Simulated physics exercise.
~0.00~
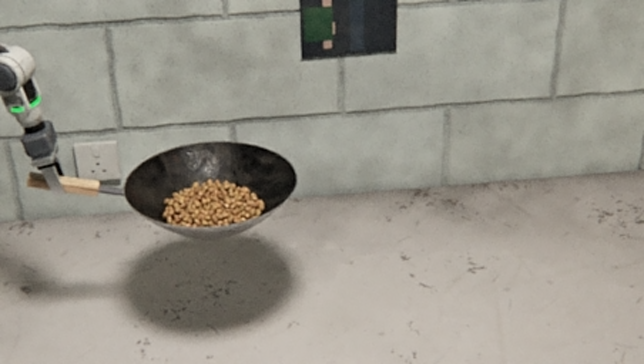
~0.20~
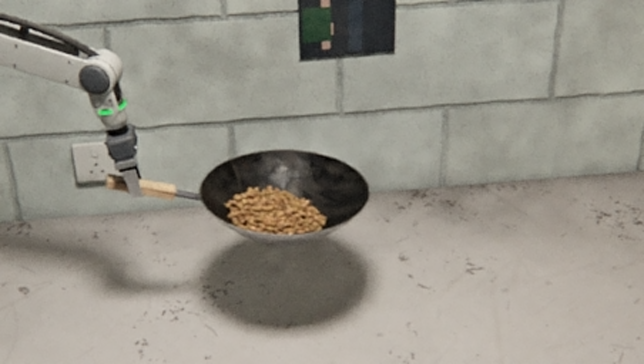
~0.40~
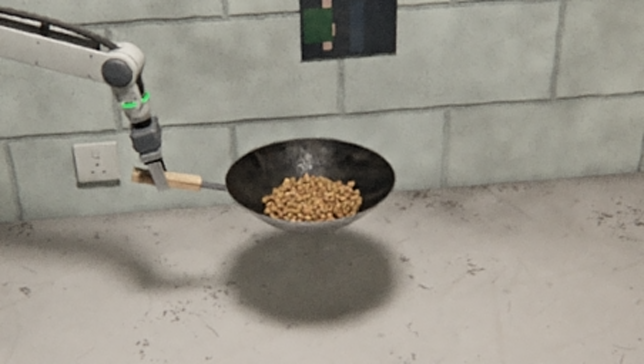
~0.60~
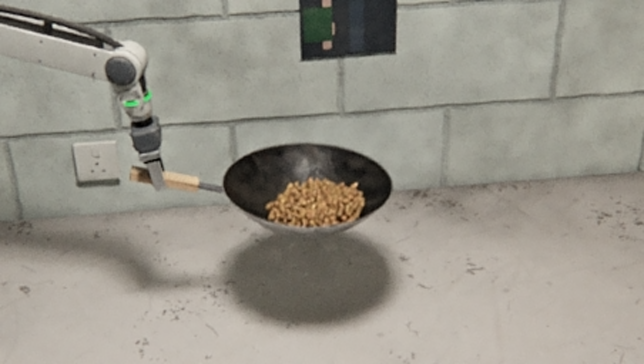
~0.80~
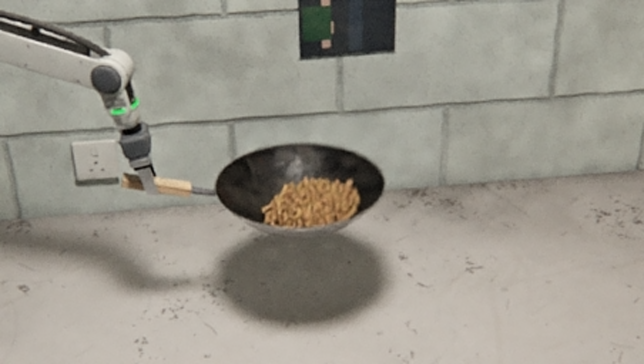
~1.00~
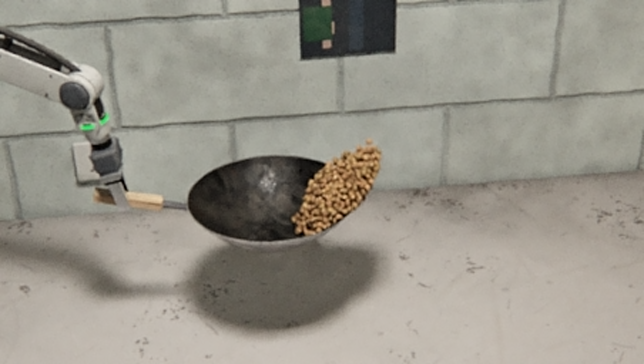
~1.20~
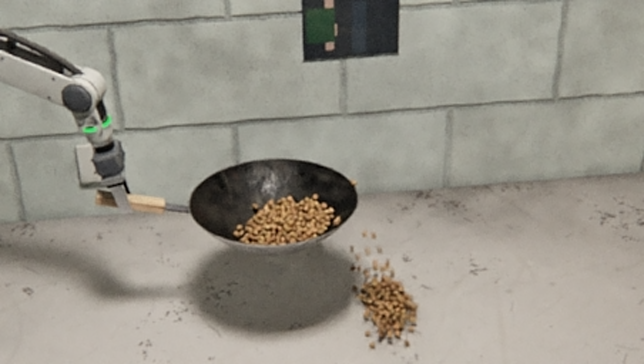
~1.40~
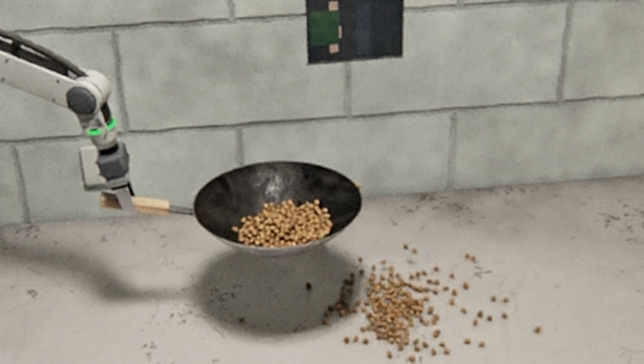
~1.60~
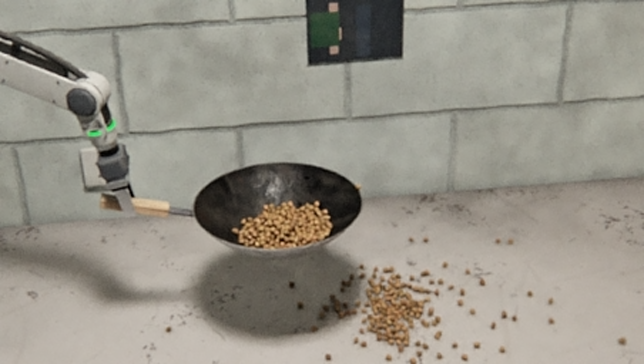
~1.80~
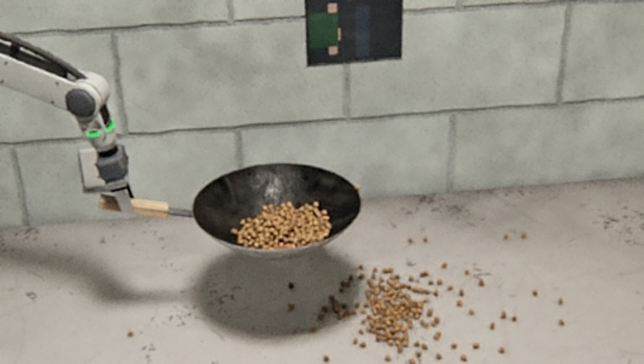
A pale concrete surface stands before a wall of grey-green blocks, seen from slightly above by a gently swaying camera. At the left, a grey robot arm with a glowing green ring grips the wooden handle of a dark wok holding a heap of tan beans. The arm carries the wok to the right, then draws it back left and lower, and the beans surge up the right side. Some spill over the rim, land in a clump and scatter across the surface. The wok comes to rest level, still holding the larger share.
